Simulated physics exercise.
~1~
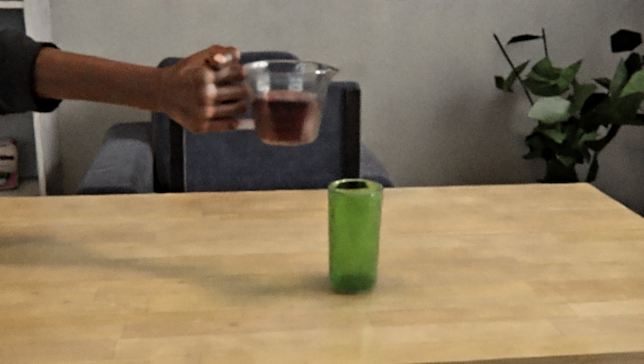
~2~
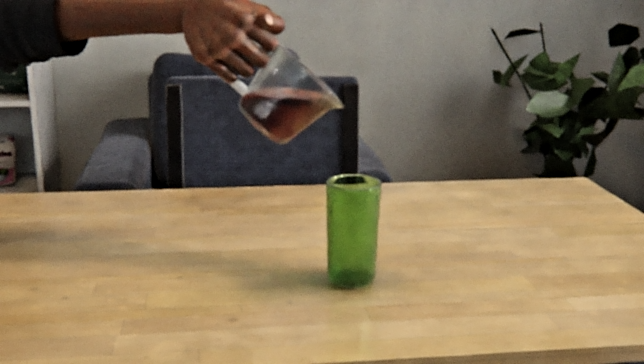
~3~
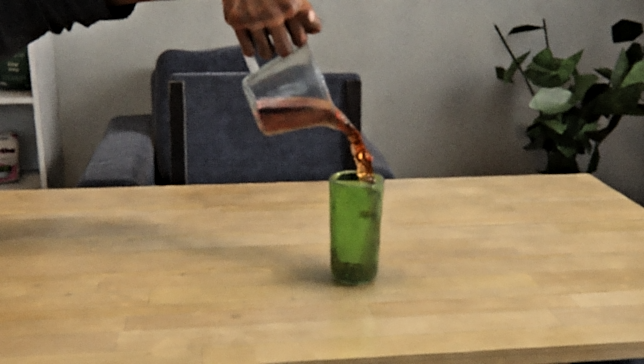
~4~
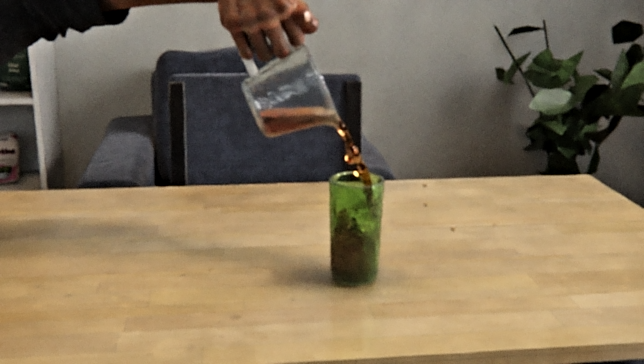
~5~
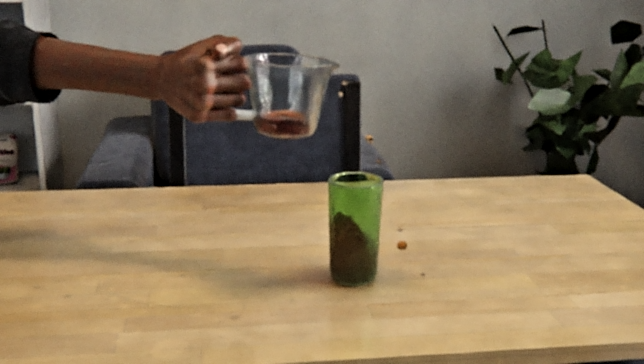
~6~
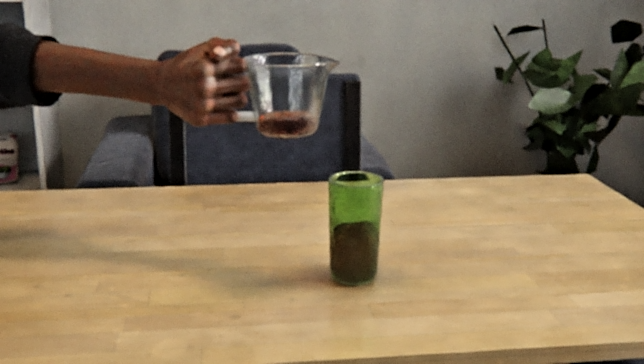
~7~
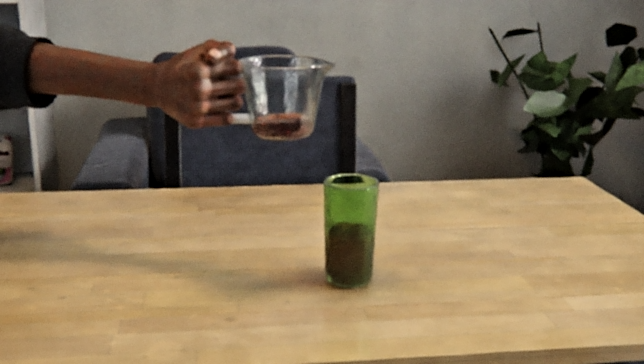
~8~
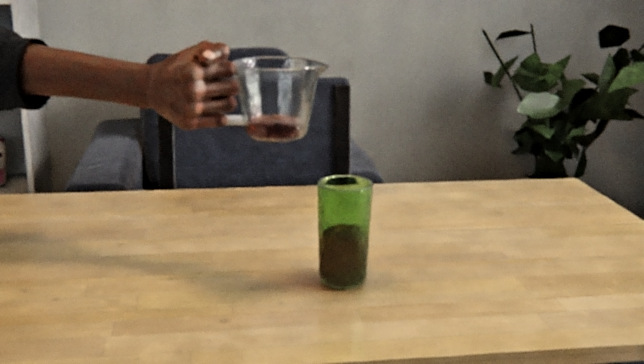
A pale wooden table stands before a dark blue-grey chair and a grey wall, with a leafy plant at the right, seen from the front by a slightly swaying camera. A hand reaching in from the left holds a clear jug of reddish-brown tea above an empty, slim green glass. The hand tips the jug steeply to the right, and tea streams into the glass, with a few drops scattering beside it. The jug then swings back level, still holding a little tea. The tea in the glass settles, leaving it roughly half full.
